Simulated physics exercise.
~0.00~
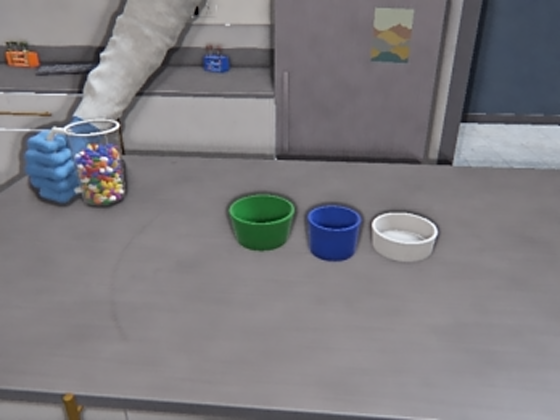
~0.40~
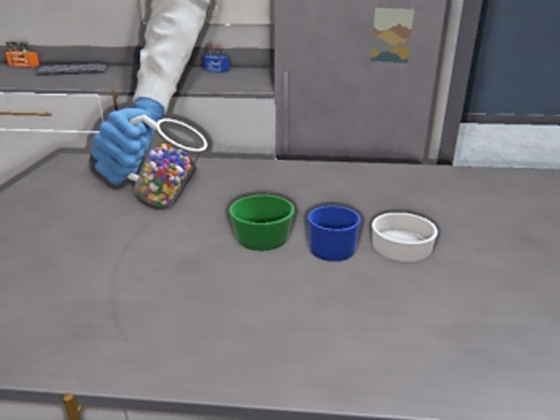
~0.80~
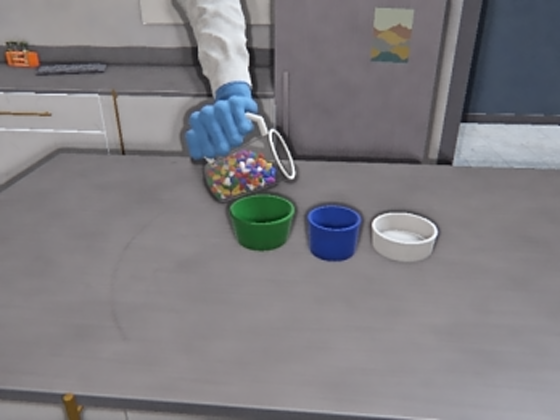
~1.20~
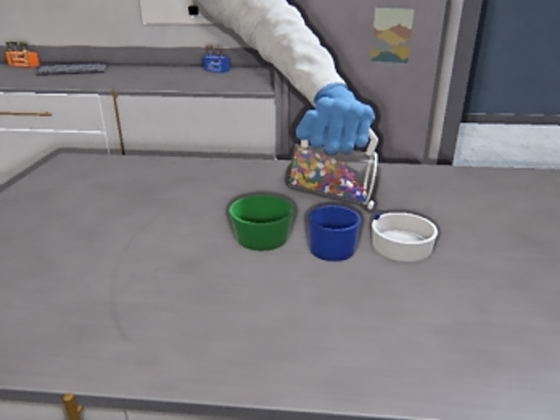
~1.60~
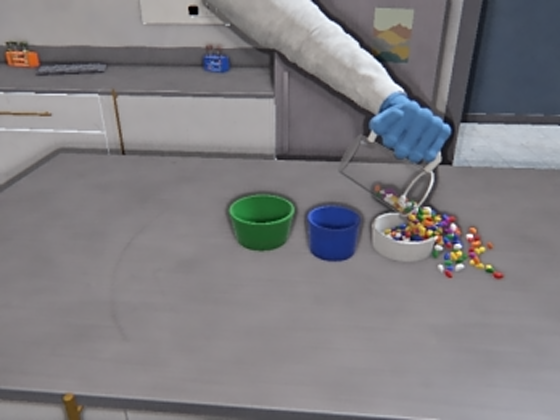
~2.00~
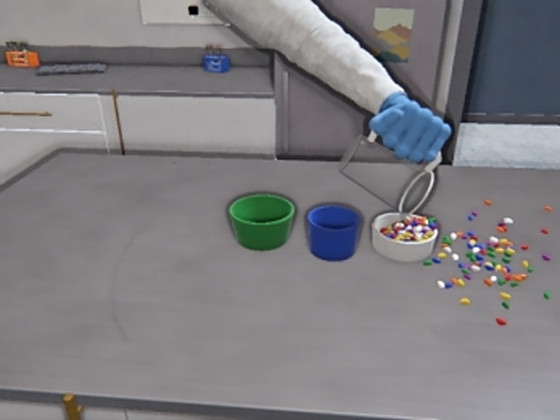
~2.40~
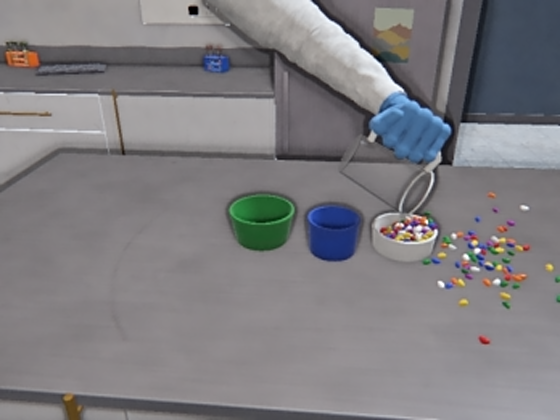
Gloved hand carrying a clear cup rightward and tipping colourful jelly beans into a white dish, many spilling across the table.
